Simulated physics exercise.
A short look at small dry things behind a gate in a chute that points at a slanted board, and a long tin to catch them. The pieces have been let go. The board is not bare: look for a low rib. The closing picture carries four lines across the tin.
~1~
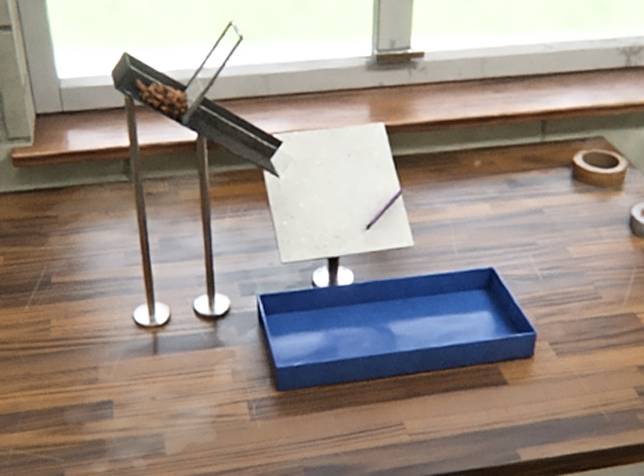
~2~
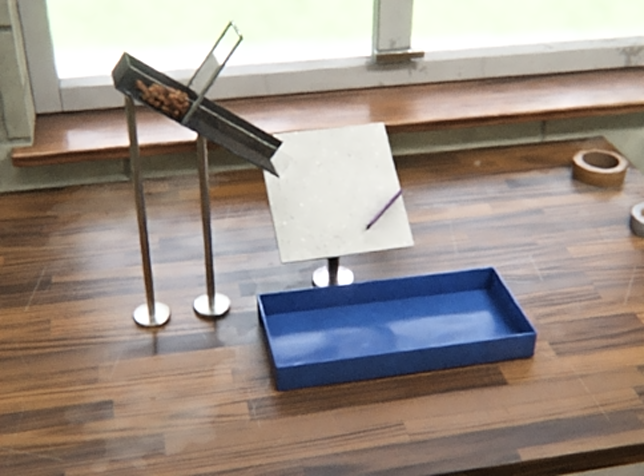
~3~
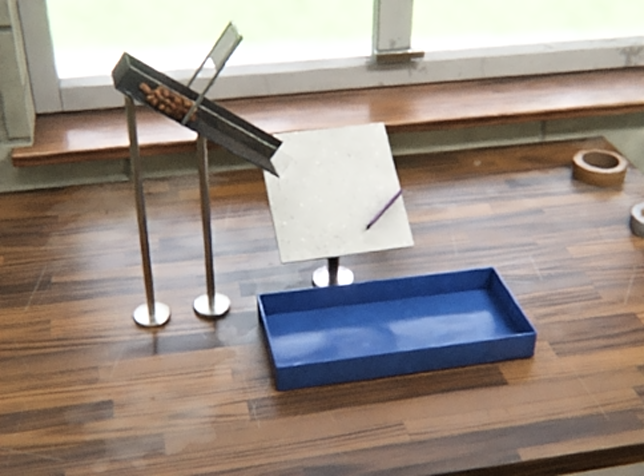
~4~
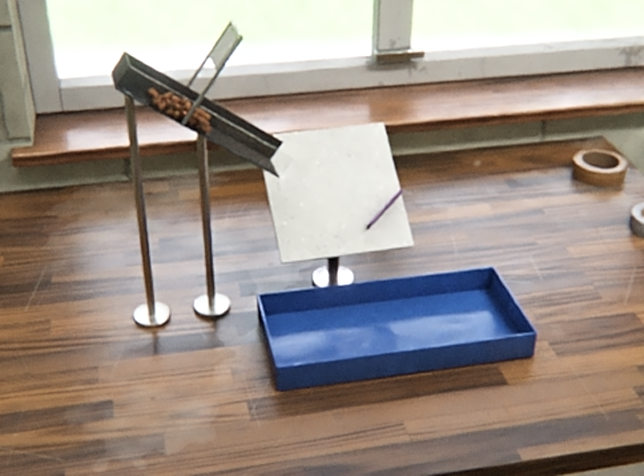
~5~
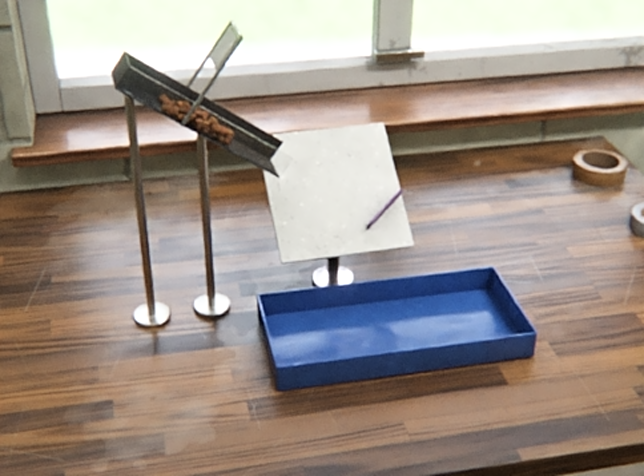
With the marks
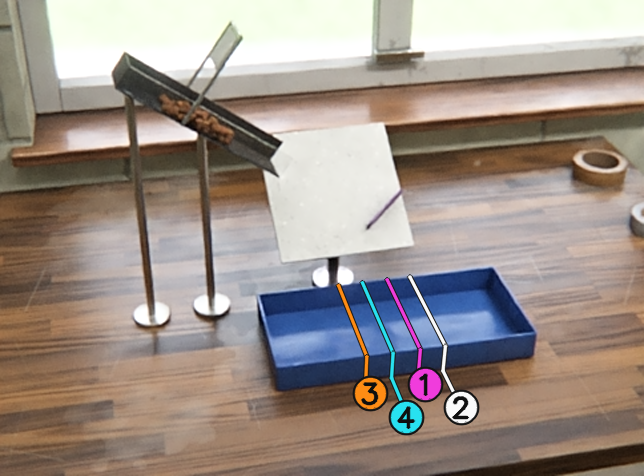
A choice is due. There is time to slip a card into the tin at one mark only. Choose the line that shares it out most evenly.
The answer is line 4.
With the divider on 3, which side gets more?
The right side.
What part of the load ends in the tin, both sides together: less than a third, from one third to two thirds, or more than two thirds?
More than two thirds.
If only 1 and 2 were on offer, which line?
It is 1.
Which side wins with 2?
More lands on the left.
On the marked copy, line 1 crosses the front rim at (419, 348); line 2 crosses the front rim at (445, 345); line 3 crosses the front rim at (366, 355); line 4 crosses the front rim at (392, 352).
Choosing 1, of what is caught, most on the left of the divider, about a quarter on the right.
Choosing 2, of what is caught, nearly all on the left of the divider, a small part on the right.
Choosing 3, of what is caught, a small part on the left of the divider, most on the right.
Choosing 4, of what is caught, about half on the left of the divider, about half on the right.
